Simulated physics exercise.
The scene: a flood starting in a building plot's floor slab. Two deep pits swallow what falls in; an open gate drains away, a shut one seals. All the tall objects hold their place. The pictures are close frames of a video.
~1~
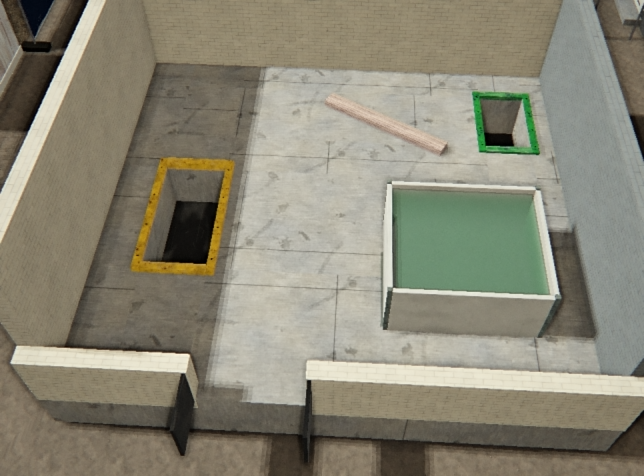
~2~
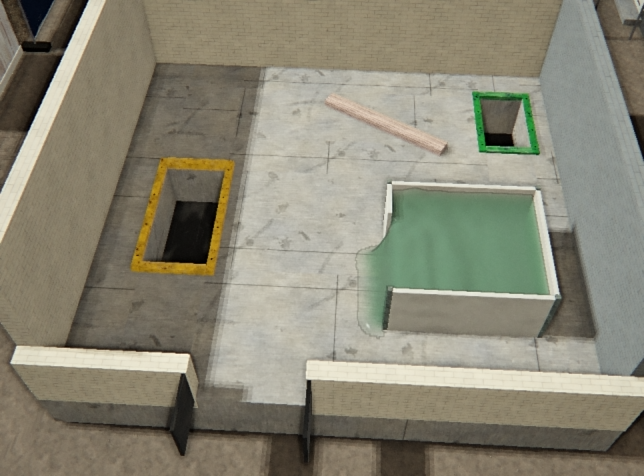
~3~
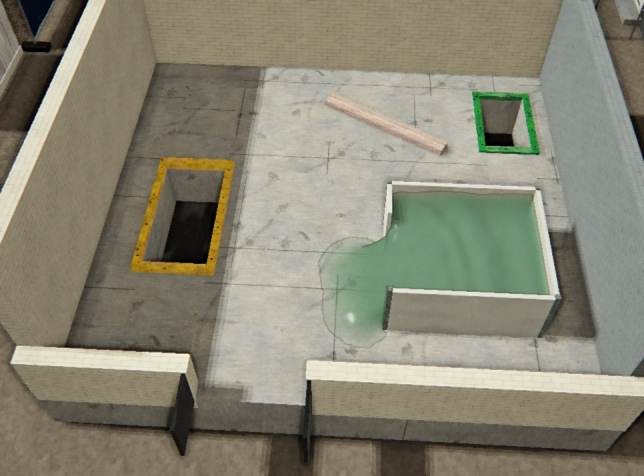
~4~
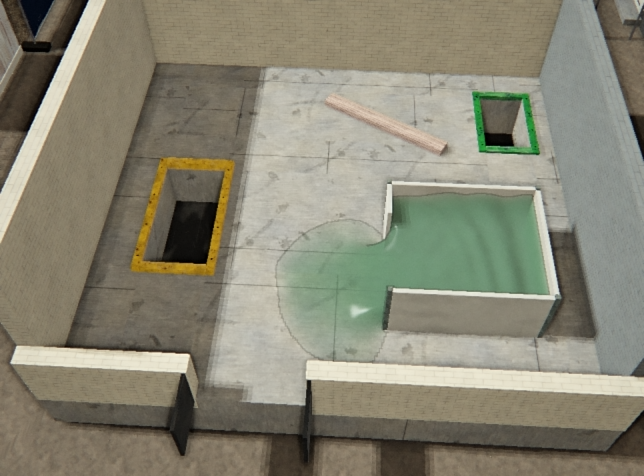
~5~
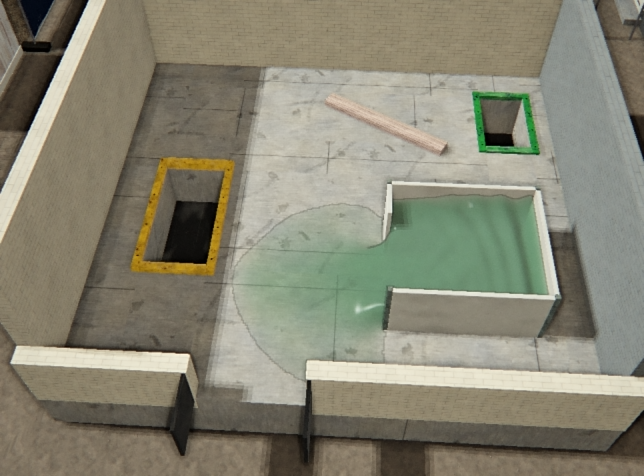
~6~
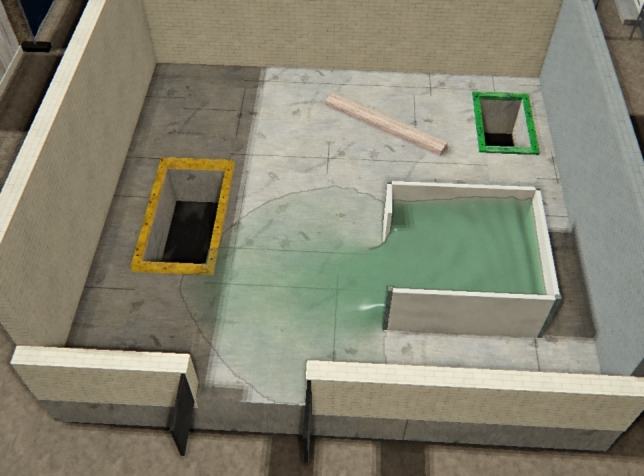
Green water in a white-walled tank pouring out through its left side and spreading leftward across a walled concrete floor.
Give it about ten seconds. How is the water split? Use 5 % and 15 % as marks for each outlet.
One by one: The gate takes over 15 %; the yellow pit takes over 15 %; the green pit takes under 5 %.
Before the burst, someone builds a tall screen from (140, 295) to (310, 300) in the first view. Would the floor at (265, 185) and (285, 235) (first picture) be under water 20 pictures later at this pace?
One after the other: Flooded, wet.
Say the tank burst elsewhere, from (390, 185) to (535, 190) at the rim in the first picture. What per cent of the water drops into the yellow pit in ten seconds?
In per cent: Yellow 0.
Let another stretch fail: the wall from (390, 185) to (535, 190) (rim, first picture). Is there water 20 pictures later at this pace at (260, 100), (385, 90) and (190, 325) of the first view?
In turn: Under water, covered, no water.
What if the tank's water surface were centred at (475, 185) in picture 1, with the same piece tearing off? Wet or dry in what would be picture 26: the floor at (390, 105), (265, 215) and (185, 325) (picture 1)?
In that order: Free of water, awash, covered.
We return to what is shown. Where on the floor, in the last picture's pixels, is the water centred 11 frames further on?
At about (330, 284).
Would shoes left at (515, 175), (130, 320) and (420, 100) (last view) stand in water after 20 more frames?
As listed: Not flooded, covered, free of water.
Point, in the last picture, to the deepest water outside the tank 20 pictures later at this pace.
Close to (165, 274).
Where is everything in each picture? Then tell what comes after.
In the first picture, still water in the tank at (467, 240).
In the second picture, water pours out at (389, 275) and has run to (380, 333).
In the third picture, water pours out at (389, 277) and has run to (331, 252).
In the fourth picture, the front is at (285, 260), out from the gap at (388, 278).
In the fifth picture, the front is at (243, 264), out from the gap at (388, 279).
In the sixth picture, the front is at (187, 290), out from the gap at (388, 279).
A moment on, water covers 30 % of the floor; the gate 1 %, the yellow pit 4 %, the green pit 0 %.
Next, water covers 35 % of the floor; the gate 6 %, the yellow pit 10 %, the green pit 0 %.
Then, water covers 50 % of the floor; the gate 10 %, the yellow pit 15 %, the green pit 0 %.
Later, water covers 60 % of the floor; the gate 16 %, the yellow pit 19 %, the green pit 0 %.
In the end, water covers 85 % of the floor; the gate 23 %, the yellow pit 19 %, the green pit 0 %.
